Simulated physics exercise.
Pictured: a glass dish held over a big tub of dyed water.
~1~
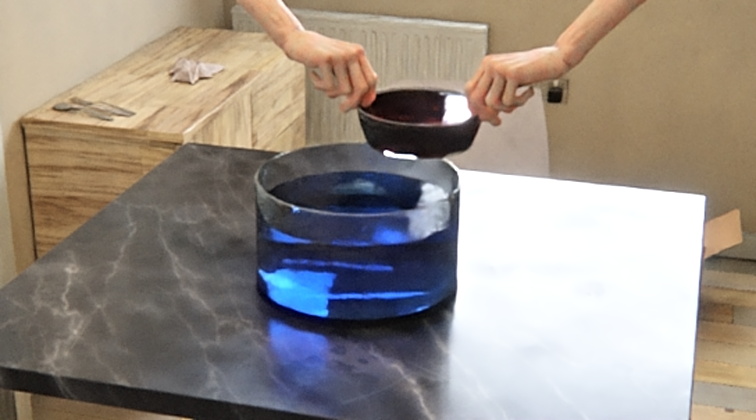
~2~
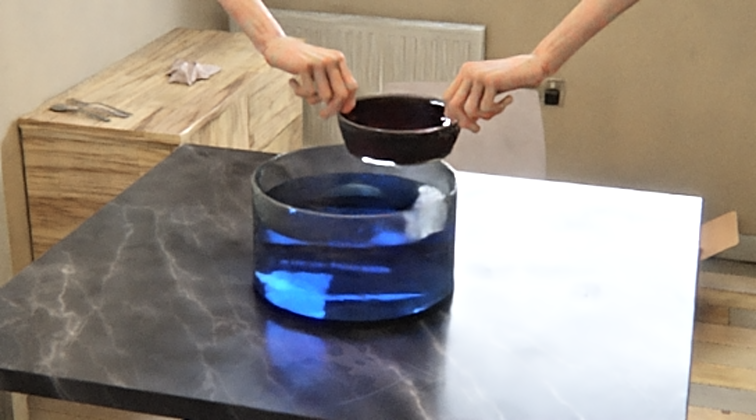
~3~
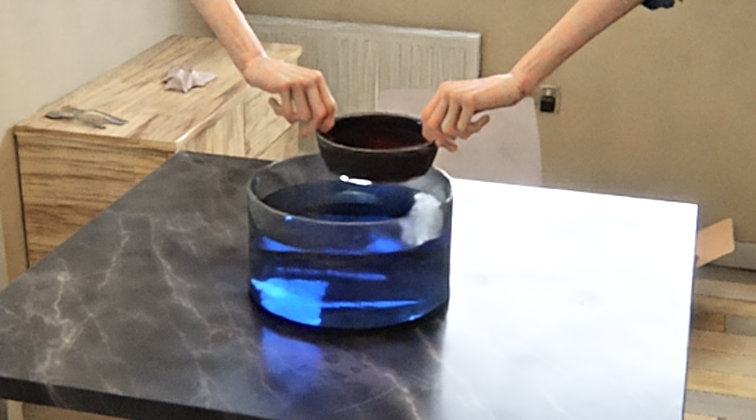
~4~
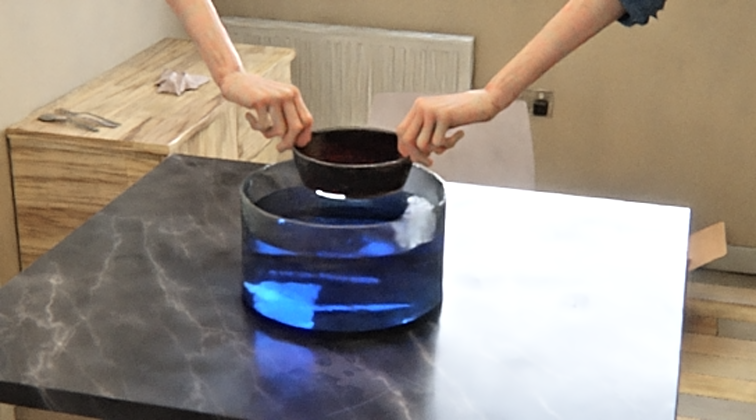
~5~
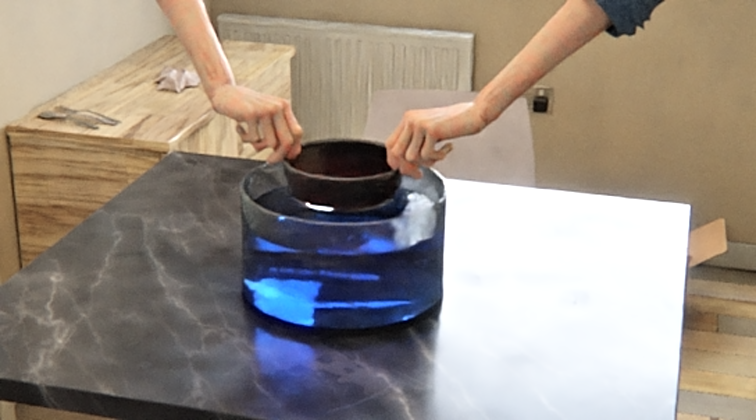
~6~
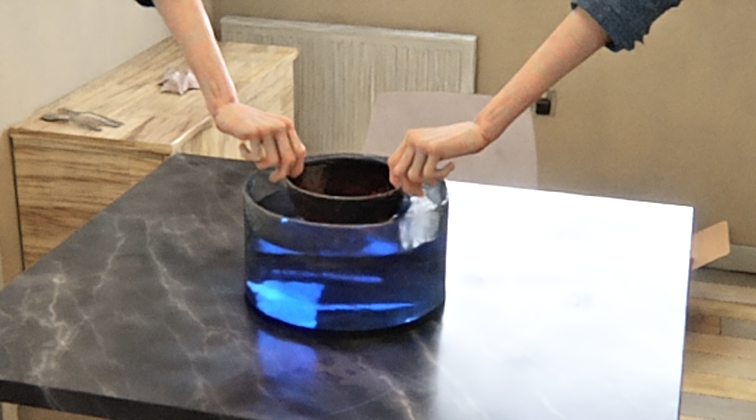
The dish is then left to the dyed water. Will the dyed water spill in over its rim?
Yes.
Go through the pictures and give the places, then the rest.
The first frame shows dish (420, 121) nearly full; above the big tub.
The second frame shows dish nearly full, surface at (400, 114); coming down.
The third frame shows dish (378, 147) nearly full; lower.
The fourth frame shows dish nearly full, surface at (355, 148); lower still.
The fifth frame shows dish (344, 173) nearly full; close to the surface.
The sixth frame shows dish nearly full, surface at (347, 179); just over the surface.
Soon after, the dish dips into the dyed water.
Later, dyed water pours in over its rim.
In the end, the dish lies on the bottom.
